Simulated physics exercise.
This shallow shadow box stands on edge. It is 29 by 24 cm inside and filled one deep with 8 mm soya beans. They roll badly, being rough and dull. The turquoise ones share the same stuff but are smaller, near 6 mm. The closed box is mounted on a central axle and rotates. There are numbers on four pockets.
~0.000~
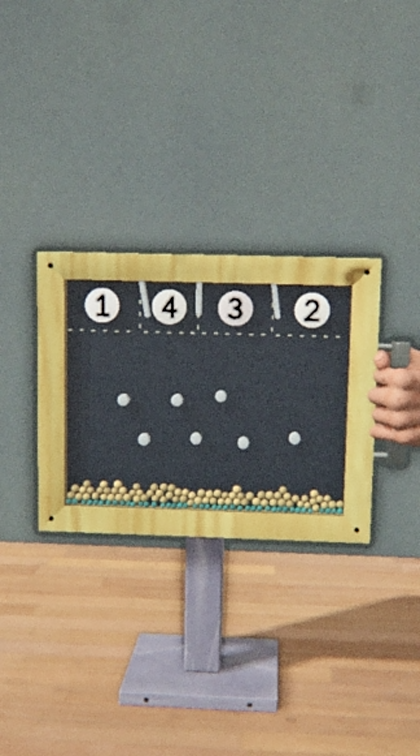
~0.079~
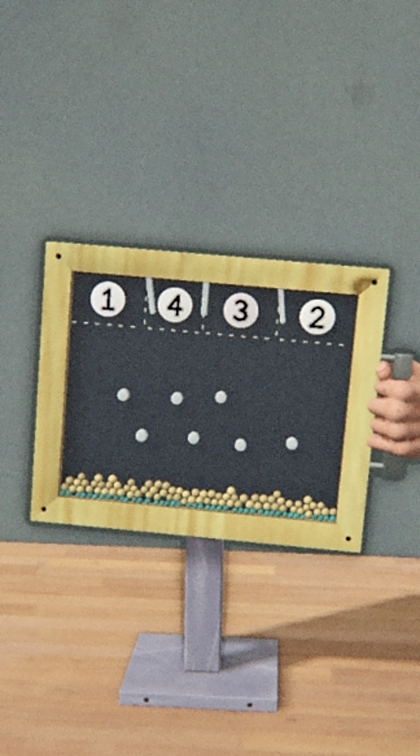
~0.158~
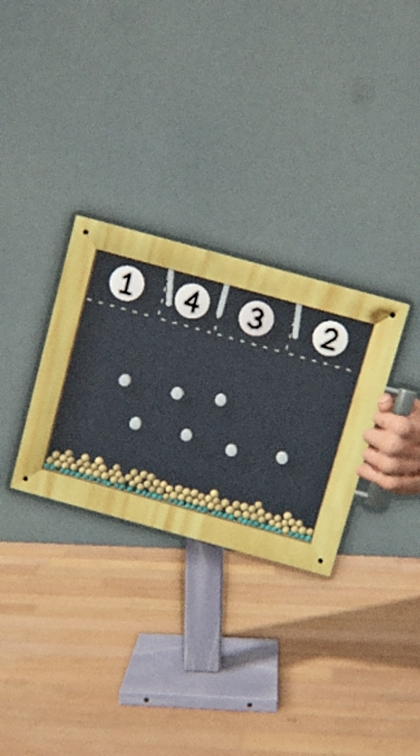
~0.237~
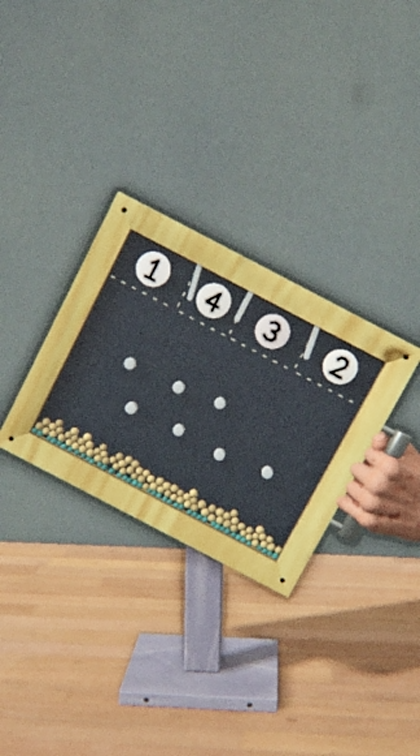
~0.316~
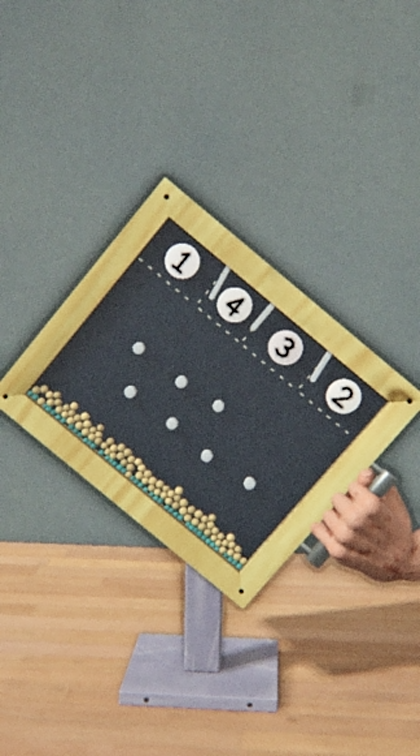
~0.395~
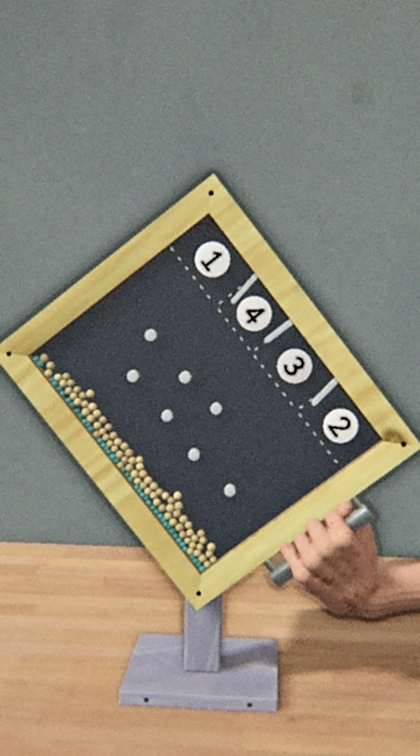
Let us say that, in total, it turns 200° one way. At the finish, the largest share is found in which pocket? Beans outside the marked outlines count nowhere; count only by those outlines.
It is 2.
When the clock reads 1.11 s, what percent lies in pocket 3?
Reading: Around 0 per cent of the load.
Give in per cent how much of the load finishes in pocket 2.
About 60 per cent.
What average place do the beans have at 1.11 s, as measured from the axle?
Some 10 cm left and 8 cm below.
After 0.75 s, it stands 107° clockwise; the beans' middle is 10 cm left of and 7 cm below the centre; nothing in the marked areas.
After 1.11 s, it stands 163° clockwise; the beans' middle is 10 cm left of and 8 cm below the centre; no. 2, 50 %.
After 1.41 s, it has come round 200° clockwise; the beans' middle is 12 cm left of and 4 cm below the centre; no. 2, 60 %, no. 3, 10 %.
Settled by 2.6 s, it has come round 200° clockwise; no. 1, 0 %, no. 2, 60 %, no. 3, 35 %, no. 4, 0 %, elsewhere 5 %.
